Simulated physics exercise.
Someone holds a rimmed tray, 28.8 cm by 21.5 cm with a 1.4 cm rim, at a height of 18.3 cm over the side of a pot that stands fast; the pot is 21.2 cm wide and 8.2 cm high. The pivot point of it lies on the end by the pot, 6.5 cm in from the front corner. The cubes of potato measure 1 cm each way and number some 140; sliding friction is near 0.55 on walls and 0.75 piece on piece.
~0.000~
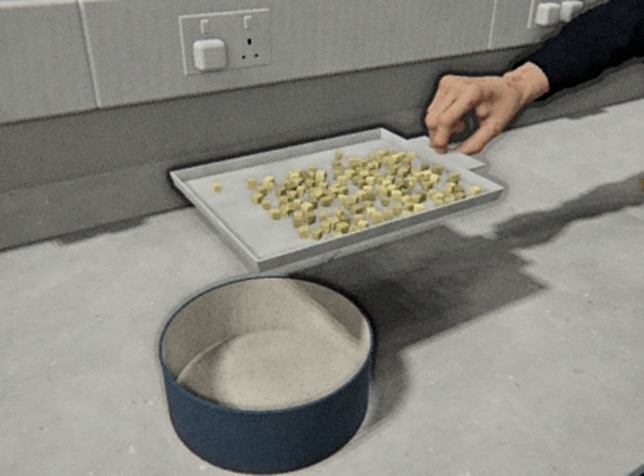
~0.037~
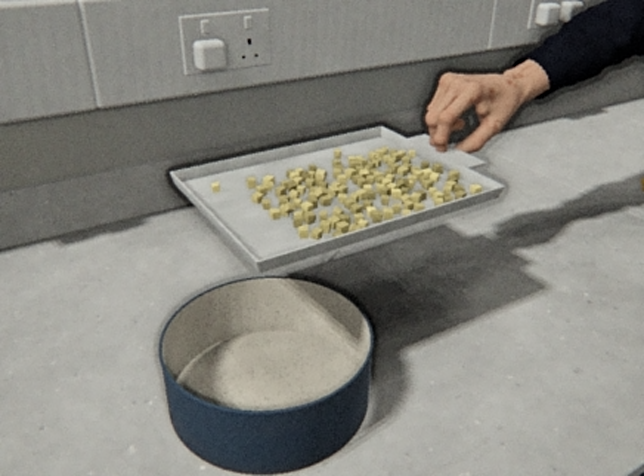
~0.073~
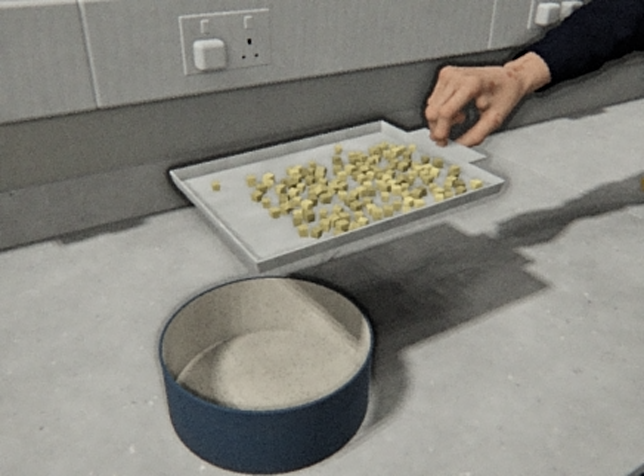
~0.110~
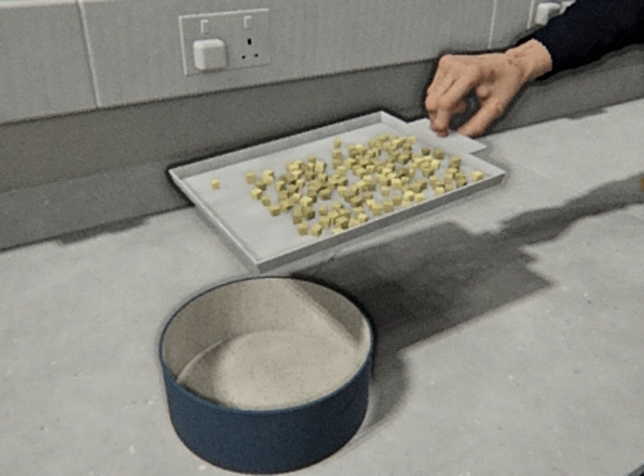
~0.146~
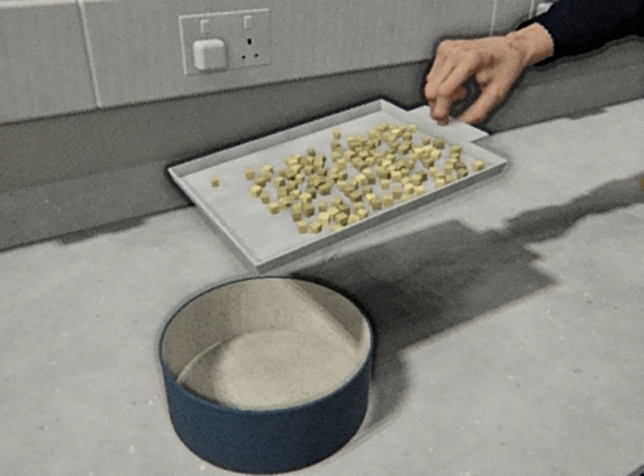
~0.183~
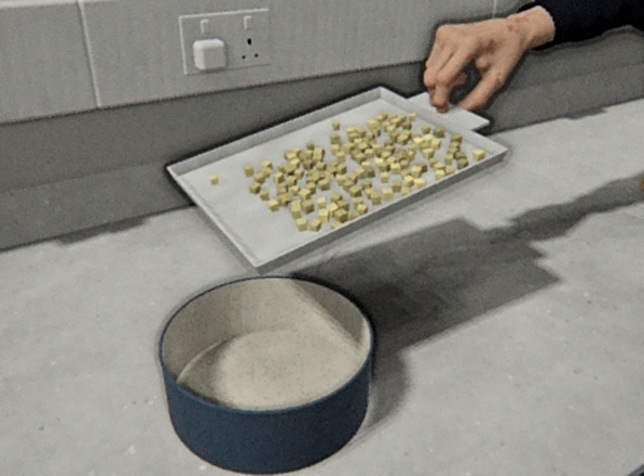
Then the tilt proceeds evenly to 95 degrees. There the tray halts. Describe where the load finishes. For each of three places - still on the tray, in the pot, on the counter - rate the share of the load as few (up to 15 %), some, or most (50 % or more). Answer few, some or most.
Left on the tray: Few; pot: Most; counter: Some.
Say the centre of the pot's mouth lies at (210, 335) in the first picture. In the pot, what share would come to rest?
Estimate: ~ 95 %.
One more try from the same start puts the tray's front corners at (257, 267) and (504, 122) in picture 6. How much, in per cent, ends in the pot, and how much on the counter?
Per cent by place - pot 65, counter 35.
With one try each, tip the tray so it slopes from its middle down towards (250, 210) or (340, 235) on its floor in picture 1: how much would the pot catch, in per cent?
I'd put it at about 40 per cent for the first tilt and about 70 per cent for the second.
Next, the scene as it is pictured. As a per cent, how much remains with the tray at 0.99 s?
Close to 40 in a hundred parts of the load.
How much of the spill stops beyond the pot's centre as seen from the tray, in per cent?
Some 100 per cent of the spill lies beyond the centre.
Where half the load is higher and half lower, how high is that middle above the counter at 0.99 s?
Roughly 8 centimetres, give or take.
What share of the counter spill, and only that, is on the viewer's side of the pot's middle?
About 70 percent of the spill.
After 0.66 s, tilt 50 degrees; the tray holds 100 %, the pot 0 %.
After 0.99 s, tilt 78 degrees; the tray holds 40 %, the pot 25 %.
After 1.40 s, tilt 95 degrees; the tray holds 10 %, the pot 55 %.
In the end, at 2.5 s, tray 0 %, pot 70 %, counter 30 %.
